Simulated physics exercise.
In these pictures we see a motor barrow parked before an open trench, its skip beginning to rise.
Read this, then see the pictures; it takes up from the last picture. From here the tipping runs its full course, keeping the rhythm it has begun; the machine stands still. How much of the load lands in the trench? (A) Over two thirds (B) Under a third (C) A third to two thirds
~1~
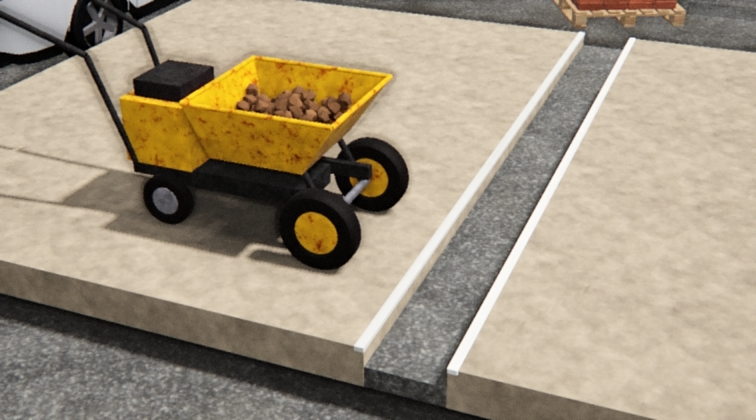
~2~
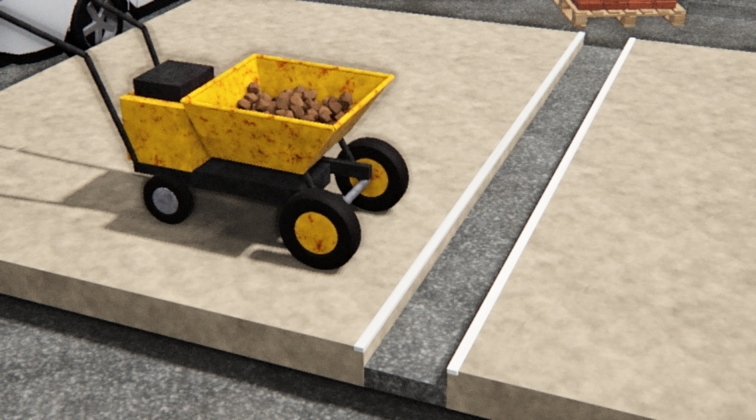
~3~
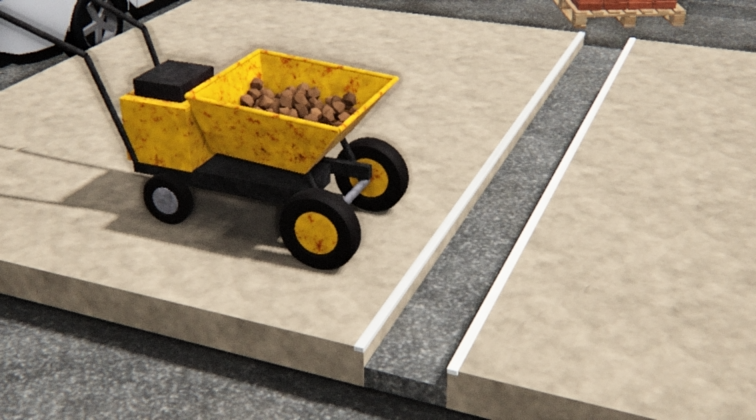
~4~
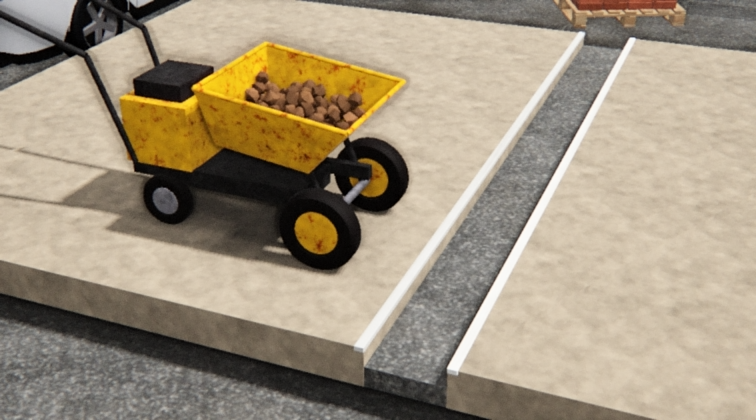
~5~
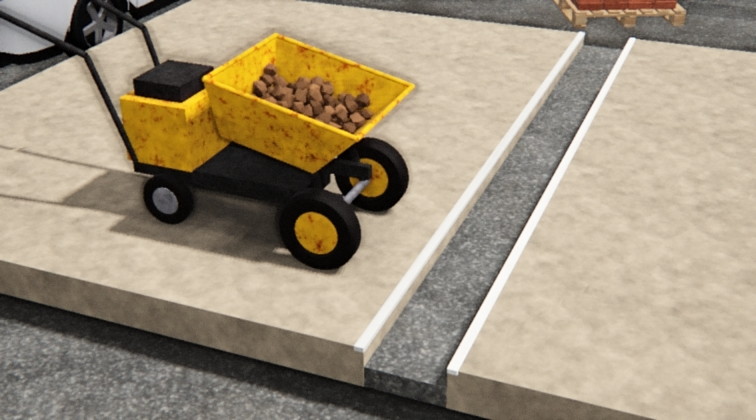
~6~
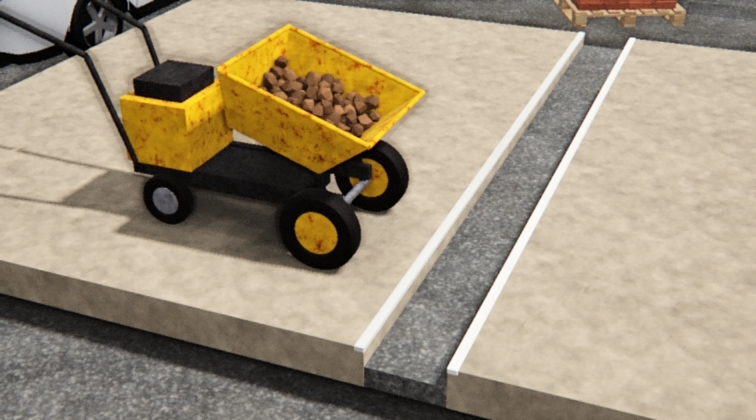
Over two thirds (A).
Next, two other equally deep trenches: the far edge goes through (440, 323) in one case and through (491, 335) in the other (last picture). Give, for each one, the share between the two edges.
Estimated share: Try 1 approx. 30 in a hundred, try 2 approx. 90 in a hundred.
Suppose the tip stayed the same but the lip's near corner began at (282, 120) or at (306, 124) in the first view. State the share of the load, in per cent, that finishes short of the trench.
Roughly 20 and 0 percent respectively.
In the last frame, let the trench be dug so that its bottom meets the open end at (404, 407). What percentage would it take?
The share would be roughly 90 per cent.
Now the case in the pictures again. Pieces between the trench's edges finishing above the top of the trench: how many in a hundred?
My guess is some 20 per cent.
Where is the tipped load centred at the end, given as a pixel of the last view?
Close to (479, 267) in the last view.
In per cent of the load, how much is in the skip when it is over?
Close to 0 percent.
Just after the last frame, skip tipped steeply; every one in the skip.
A moment on, skip tipped right over; roughly two thirds in the skip; roughly a quarter in or heaped over the trench; just a few beyond it; just a few falling.
Further on, skip tipped right over; just a few in the skip; the larger part in or heaped over the trench; roughly a quarter beyond it.
When it is over, skip tipped right over; the larger part in or heaped over the trench; roughly a quarter beyond it.
